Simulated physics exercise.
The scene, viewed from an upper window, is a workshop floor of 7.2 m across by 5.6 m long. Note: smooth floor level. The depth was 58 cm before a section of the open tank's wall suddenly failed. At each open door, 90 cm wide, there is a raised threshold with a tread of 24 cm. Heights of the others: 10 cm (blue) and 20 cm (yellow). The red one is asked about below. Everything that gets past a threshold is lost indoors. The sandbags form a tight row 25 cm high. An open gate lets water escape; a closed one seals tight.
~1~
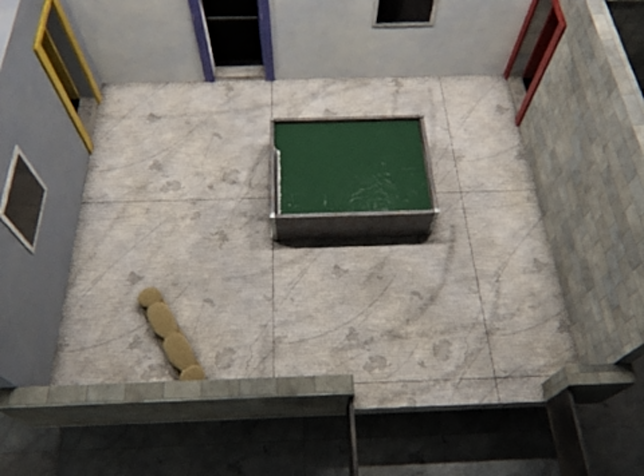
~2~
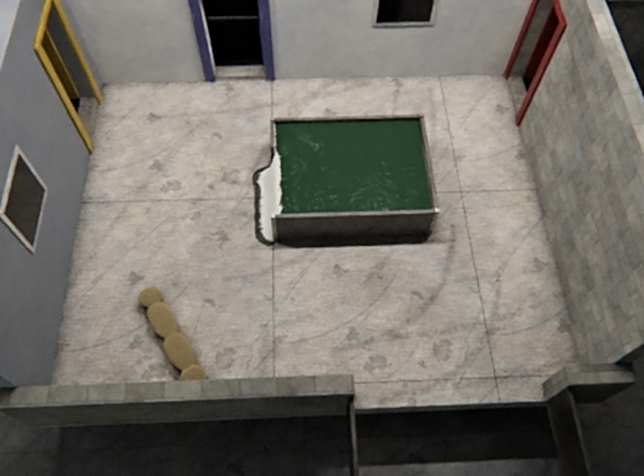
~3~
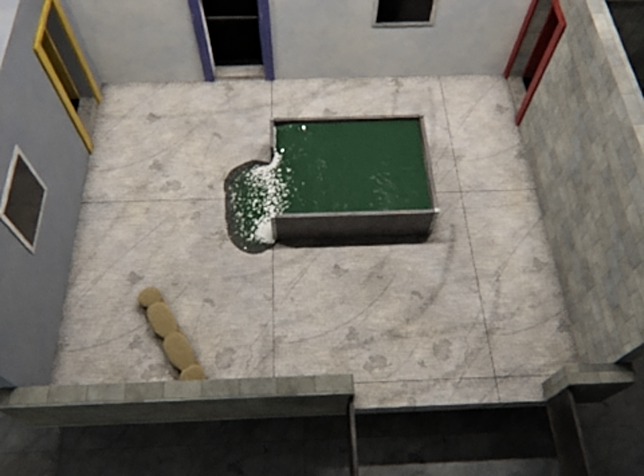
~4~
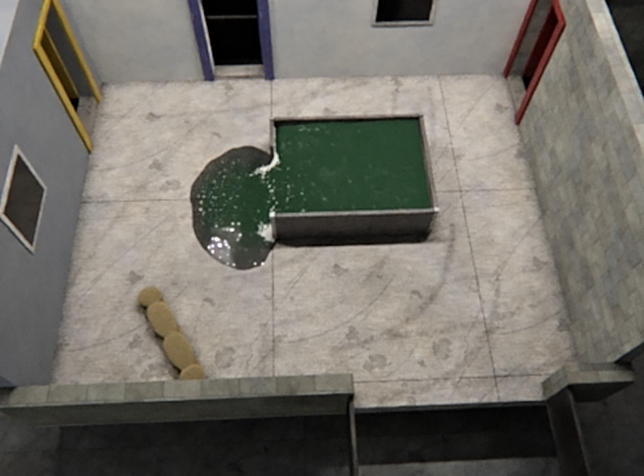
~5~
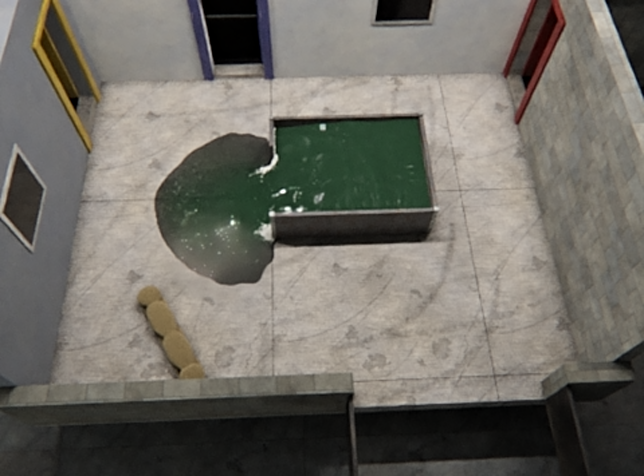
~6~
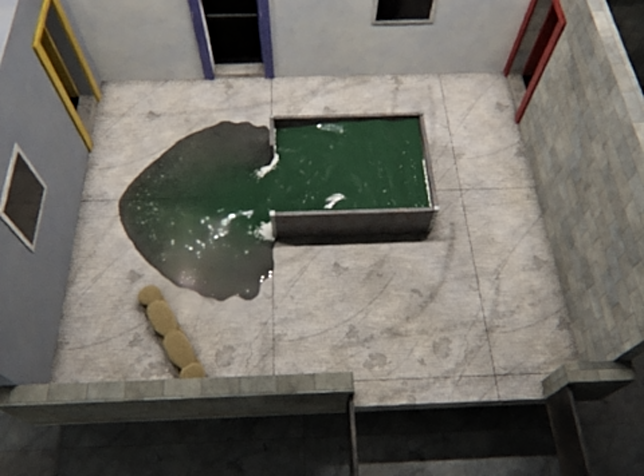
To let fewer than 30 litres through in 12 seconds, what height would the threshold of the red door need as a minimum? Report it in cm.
I would say about 7 cm.
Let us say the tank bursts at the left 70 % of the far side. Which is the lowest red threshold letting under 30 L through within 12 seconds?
Minimum height: Approx. 17 cm.
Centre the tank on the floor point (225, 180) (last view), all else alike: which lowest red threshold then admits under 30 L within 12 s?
Close to 7.0 cm would do it.
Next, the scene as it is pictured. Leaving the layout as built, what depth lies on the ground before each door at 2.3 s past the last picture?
In cm: Red 0, blue 1, yellow 15.
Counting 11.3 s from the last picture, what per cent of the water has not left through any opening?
I'd estimate some 98 in a hundred.
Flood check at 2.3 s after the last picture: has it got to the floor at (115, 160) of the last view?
I'd say that place has got wet.
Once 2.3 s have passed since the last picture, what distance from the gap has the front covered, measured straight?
Close to 4.2 metres, I'd say.
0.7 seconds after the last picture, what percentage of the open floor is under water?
The wet part is about 25 per cent.
Then, 0.7 s after the last picture water covers 25 % of the floor, deepest (32 cm) near (267, 217); it has not reached the red door.
Then, 2.3 s after the last picture water covers 40 % of the floor, deepest (30 cm) near (102, 81); it has not reached the red door.
Then, 11.3 s after the last picture water covers 95 % of the floor, deepest (12 cm) near (457, 73); 11 cm at the red door, 8 litres in over its 9 cm threshold.
At the red door as built, the water peaked near 13 cm, 10.3 s after the last picture.
Run again over the same 12 s with other heights there, 47 litres in over 6 cm, 13 litres over 8.5 cm. The limit of 30 litres is kept from about 7 cm up.
